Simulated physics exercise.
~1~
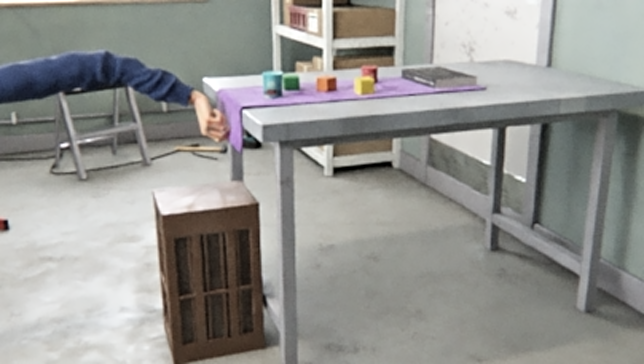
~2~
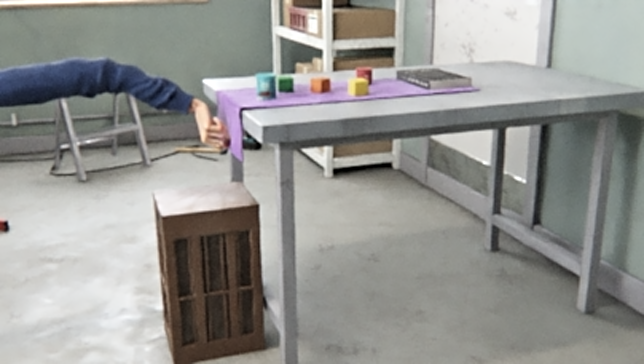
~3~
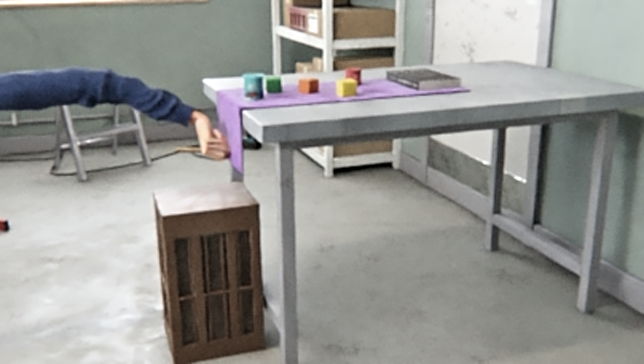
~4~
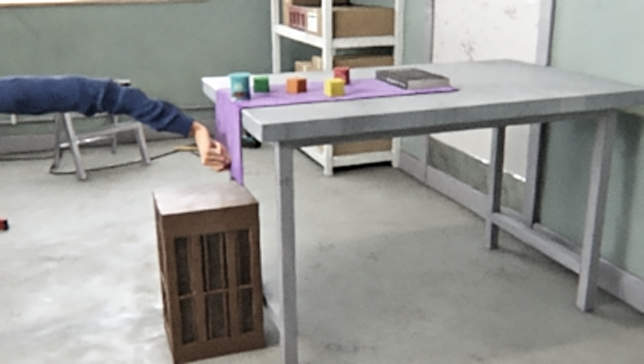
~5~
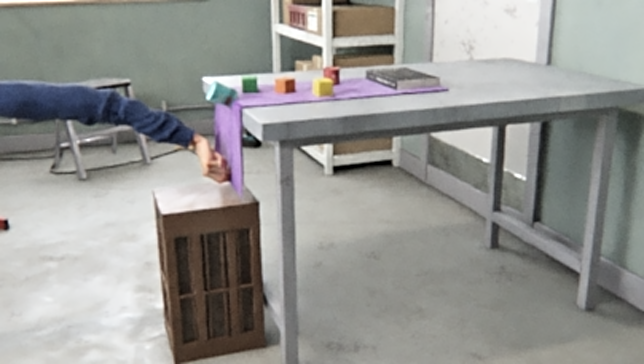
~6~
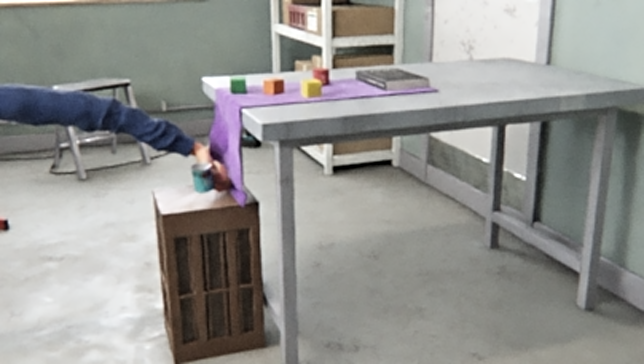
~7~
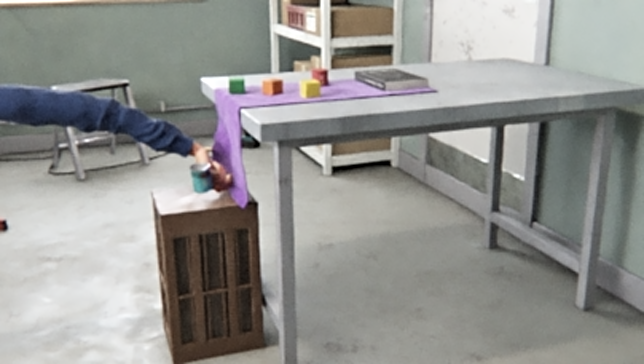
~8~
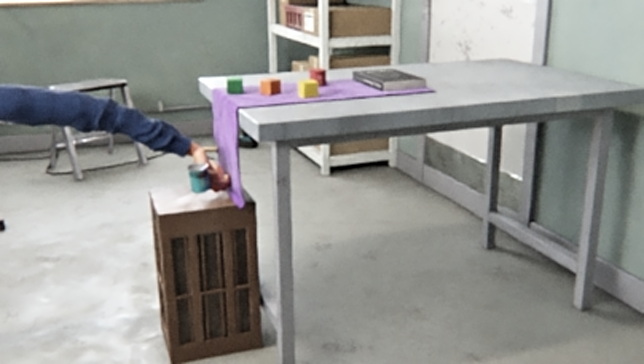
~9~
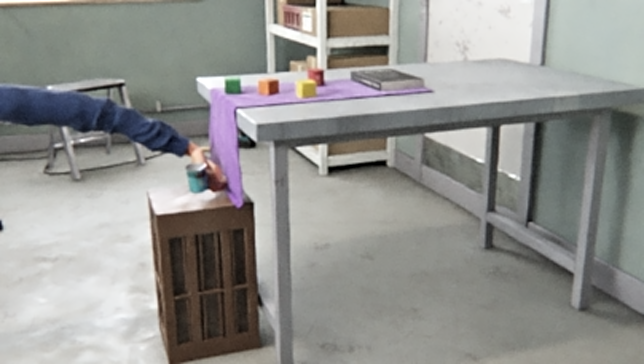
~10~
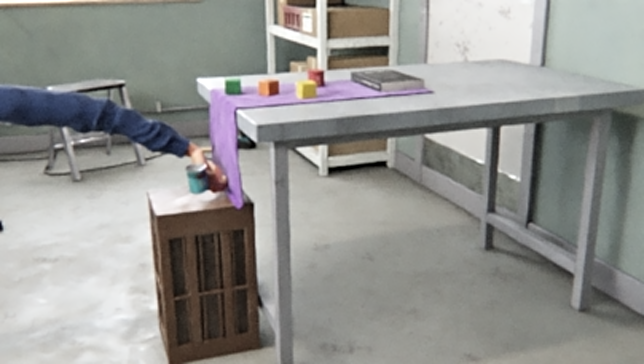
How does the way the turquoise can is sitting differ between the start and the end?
At the start the turquoise can stands upright on the table. At the end it is upside down on the brown crate.
